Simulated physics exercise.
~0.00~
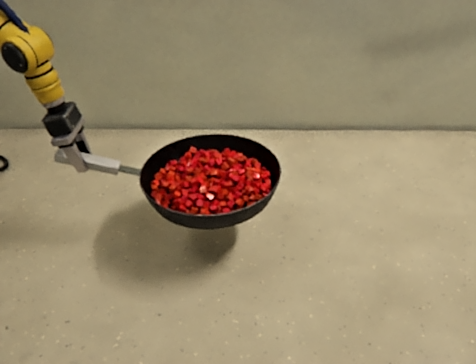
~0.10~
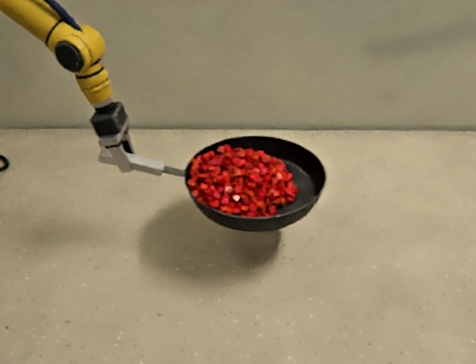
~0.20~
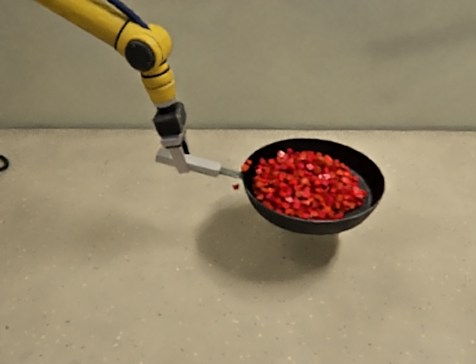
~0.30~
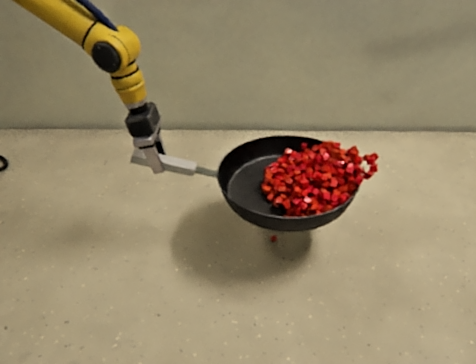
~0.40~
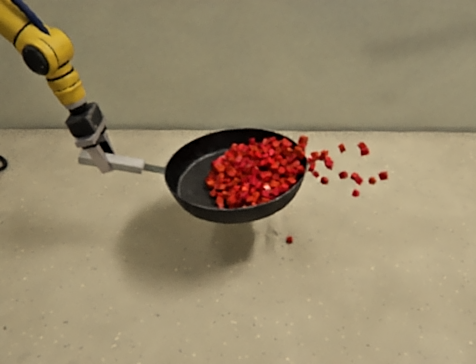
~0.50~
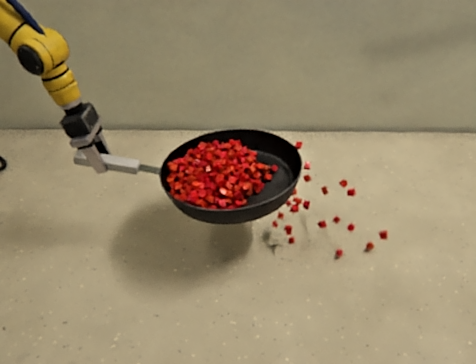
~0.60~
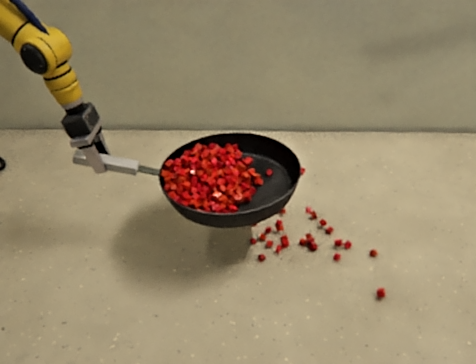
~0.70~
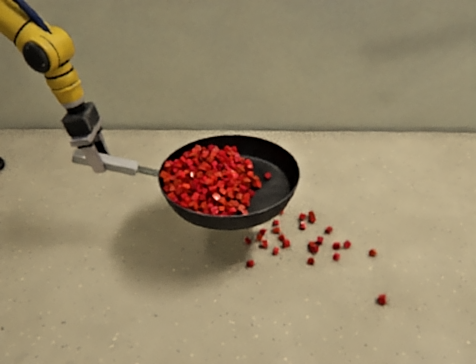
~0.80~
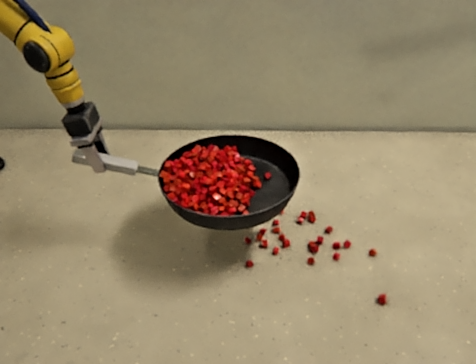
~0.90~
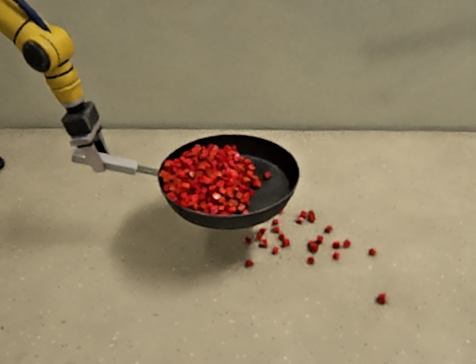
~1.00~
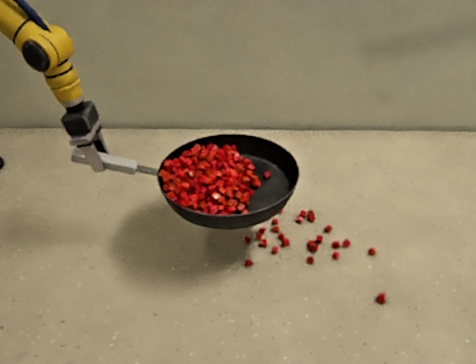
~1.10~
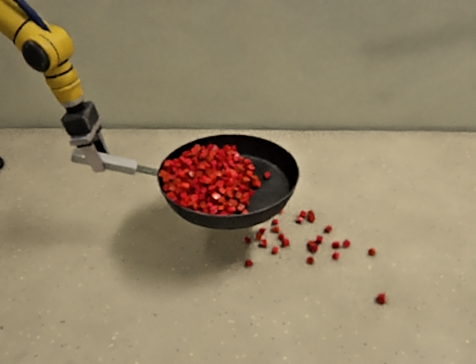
Red cubes spill over a frying pan's right edge as a robot arm jerks it sideways.
